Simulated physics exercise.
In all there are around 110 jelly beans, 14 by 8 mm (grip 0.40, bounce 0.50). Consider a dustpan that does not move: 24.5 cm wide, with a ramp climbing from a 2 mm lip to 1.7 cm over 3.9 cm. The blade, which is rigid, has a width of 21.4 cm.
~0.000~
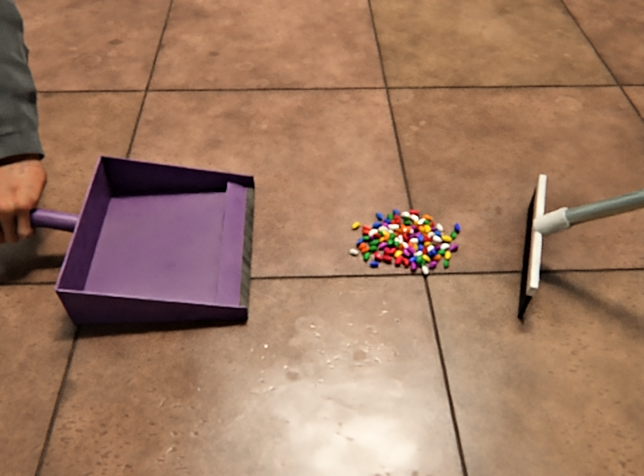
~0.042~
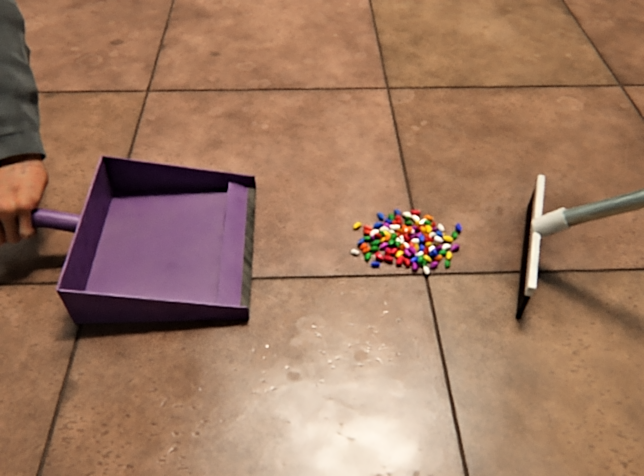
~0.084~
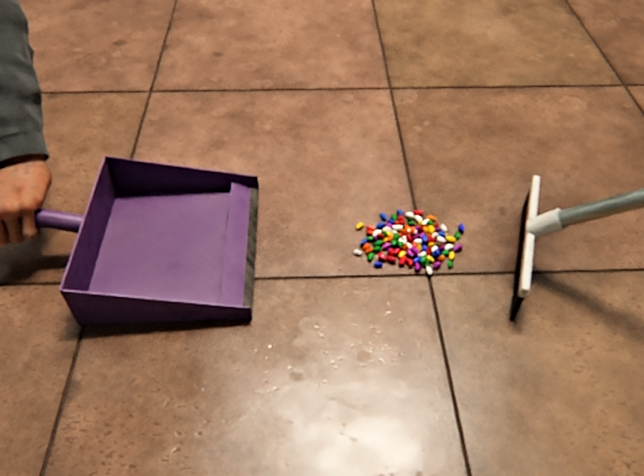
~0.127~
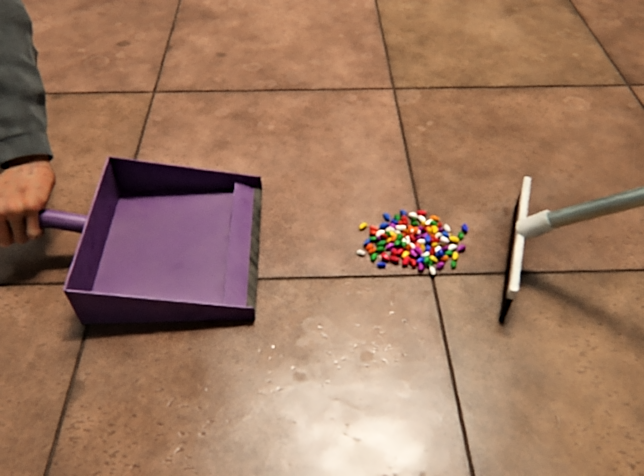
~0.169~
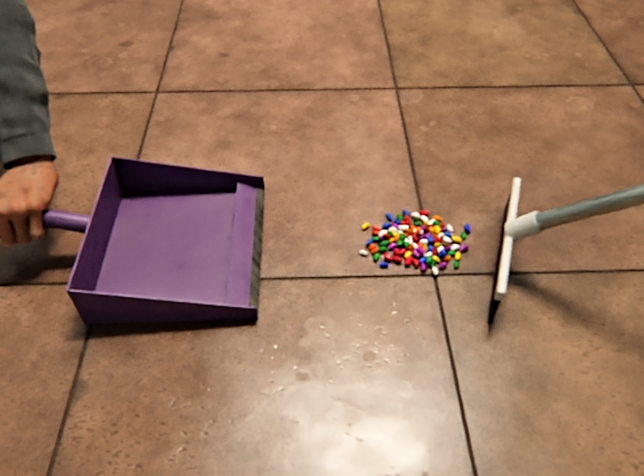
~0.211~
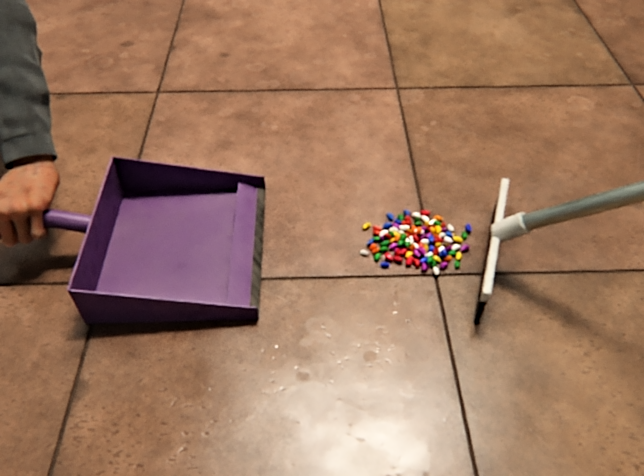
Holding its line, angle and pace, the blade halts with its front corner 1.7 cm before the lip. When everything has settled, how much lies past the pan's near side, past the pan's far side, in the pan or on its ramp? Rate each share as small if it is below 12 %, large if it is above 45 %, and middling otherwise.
Near side: Small, far side: Small, pan: Small.
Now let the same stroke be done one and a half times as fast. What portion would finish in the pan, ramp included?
I'd put it at roughly 0 per cent.
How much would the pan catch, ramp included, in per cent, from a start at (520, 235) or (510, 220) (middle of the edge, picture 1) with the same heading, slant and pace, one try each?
The two tries give about 0 % and about 5 %.
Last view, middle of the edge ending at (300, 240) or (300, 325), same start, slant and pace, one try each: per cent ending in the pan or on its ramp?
The two tries give about 5 and 0 percent.
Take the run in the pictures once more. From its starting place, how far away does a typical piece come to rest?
18 cm, roughly.
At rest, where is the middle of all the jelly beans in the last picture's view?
(296, 230).
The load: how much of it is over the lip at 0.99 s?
Roughly 0 % by then.
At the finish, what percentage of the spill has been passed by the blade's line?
Some 25 percent, give or take.
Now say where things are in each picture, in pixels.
Blade from (531, 291) to (540, 183), moved 0.0 cm, 0 of the pieces shifted so far; middle of the pieces at (405, 238); pan at (160, 249), in the first frame.
Blade from (530, 291) to (539, 183), moved 0.4 cm, 0 of the pieces shifted so far; middle of the pieces at (406, 238), in the second frame.
Blade from (523, 292) to (534, 184), moved 1.6 cm, 0 of the pieces shifted so far; middle of the pieces at (409, 238), in the third frame.
Blade from (512, 294) to (525, 185), moved 3.5 cm, 0 of the pieces shifted so far; middle of the pieces at (412, 238), in the fourth frame.
Blade from (499, 296) to (515, 186), moved 5.4 cm, 0 of the pieces shifted so far; middle of the pieces at (415, 238), in the fifth frame.
Blade from (485, 297) to (503, 187), moved 7.3 cm, 0 of the pieces shifted so far; middle of the pieces at (416, 238); pan at (171, 249). Its pace works out near 0.45 m/s, heading 5 degrees towards the viewer's side, in the sixth frame.
After 0.49 s, middle of the blade 19 cm from the lip; 0 % over the lip, far side 0 %, near side 0 %.
Then, at 0.68 s, middle of the blade 10 cm from the lip; 0 % over the lip, far side 0 %, near side 0 %.
After 0.99 s, middle of the blade 5 cm from the lip; 0 % over the lip, far side 5 %, near side 0 %.
By 1.7 s all is still; near side 0 %, far side 5 %, pan 0 %, in front of the lip or behind the blade 95 %.
